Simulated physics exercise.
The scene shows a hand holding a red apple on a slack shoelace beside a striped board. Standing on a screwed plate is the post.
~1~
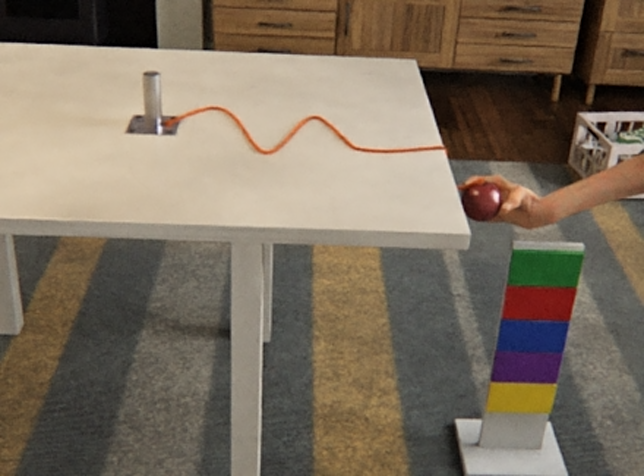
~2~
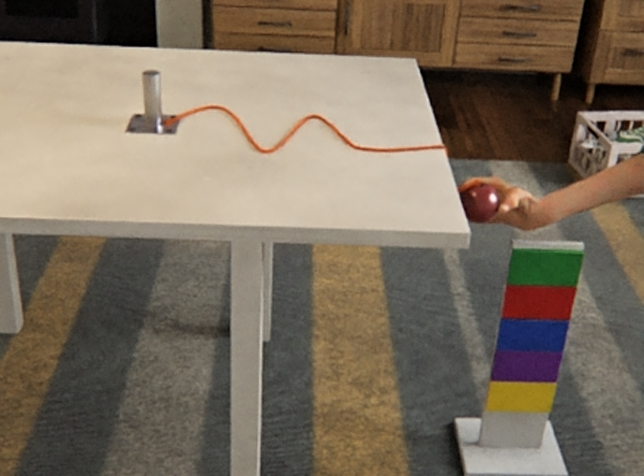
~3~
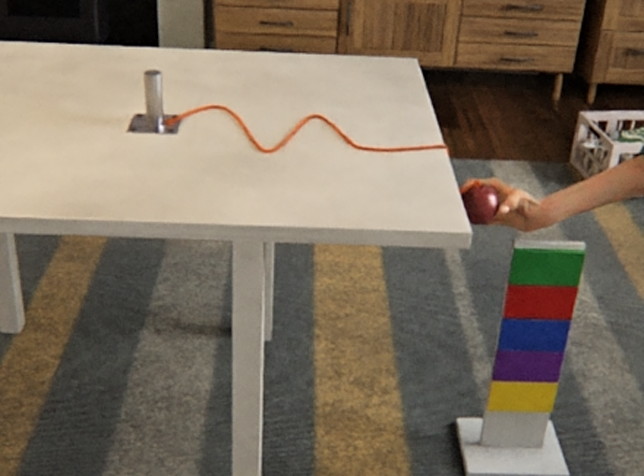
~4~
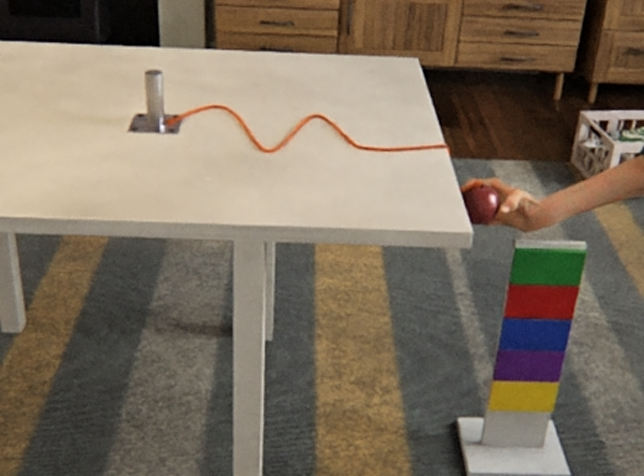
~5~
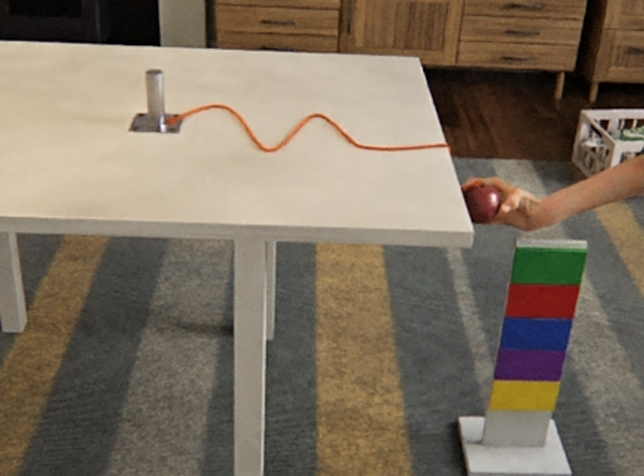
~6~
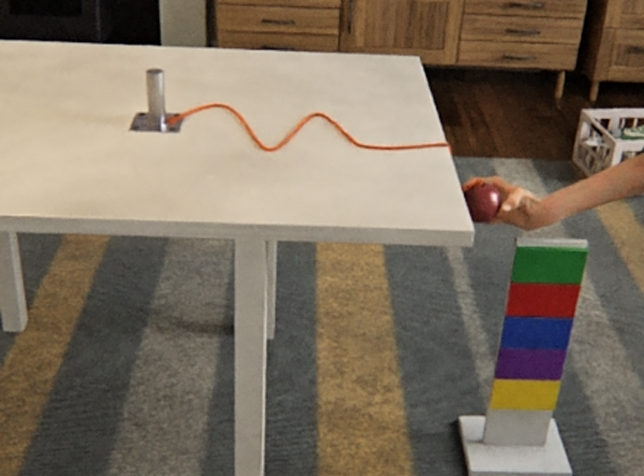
A hand reaches in from the right and holds a dark red apple just off the edge of a white table, seen from slightly above in a room with a striped rug and wooden drawers behind. An orange shoelace runs in loose waves from a metal post on a plate to the table's edge, and a board striped green, red, blue, purple and yellow stands below the hand. Hand and apple stay almost still, as does everything else.
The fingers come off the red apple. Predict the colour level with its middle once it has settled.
I would say yellow.
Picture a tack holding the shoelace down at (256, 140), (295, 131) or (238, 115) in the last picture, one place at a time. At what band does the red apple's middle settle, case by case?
It ends beside blue the first time, red the second and purple the third.
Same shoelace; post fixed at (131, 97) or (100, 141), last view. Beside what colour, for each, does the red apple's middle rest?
Taking the two spots in turn: Purple, then purple.
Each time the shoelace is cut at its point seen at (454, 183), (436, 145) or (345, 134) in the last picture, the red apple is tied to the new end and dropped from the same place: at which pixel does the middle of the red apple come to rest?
Approximate pixels, cut by cut: (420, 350); (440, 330); (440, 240).
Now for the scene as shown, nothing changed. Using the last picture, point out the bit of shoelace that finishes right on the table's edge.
Spot: Approx. (304, 122).
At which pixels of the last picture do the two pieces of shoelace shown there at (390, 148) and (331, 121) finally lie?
They finish close to (430, 268) and close to (440, 188).
Early on, apple near (438, 364); level with purple.
Midway, apple near (398, 382); level with yellow.
Near the end, apple near (434, 384); level with yellow.
Finally, apple near (408, 384); level with yellow. The shoelace holds its middle at yellow.
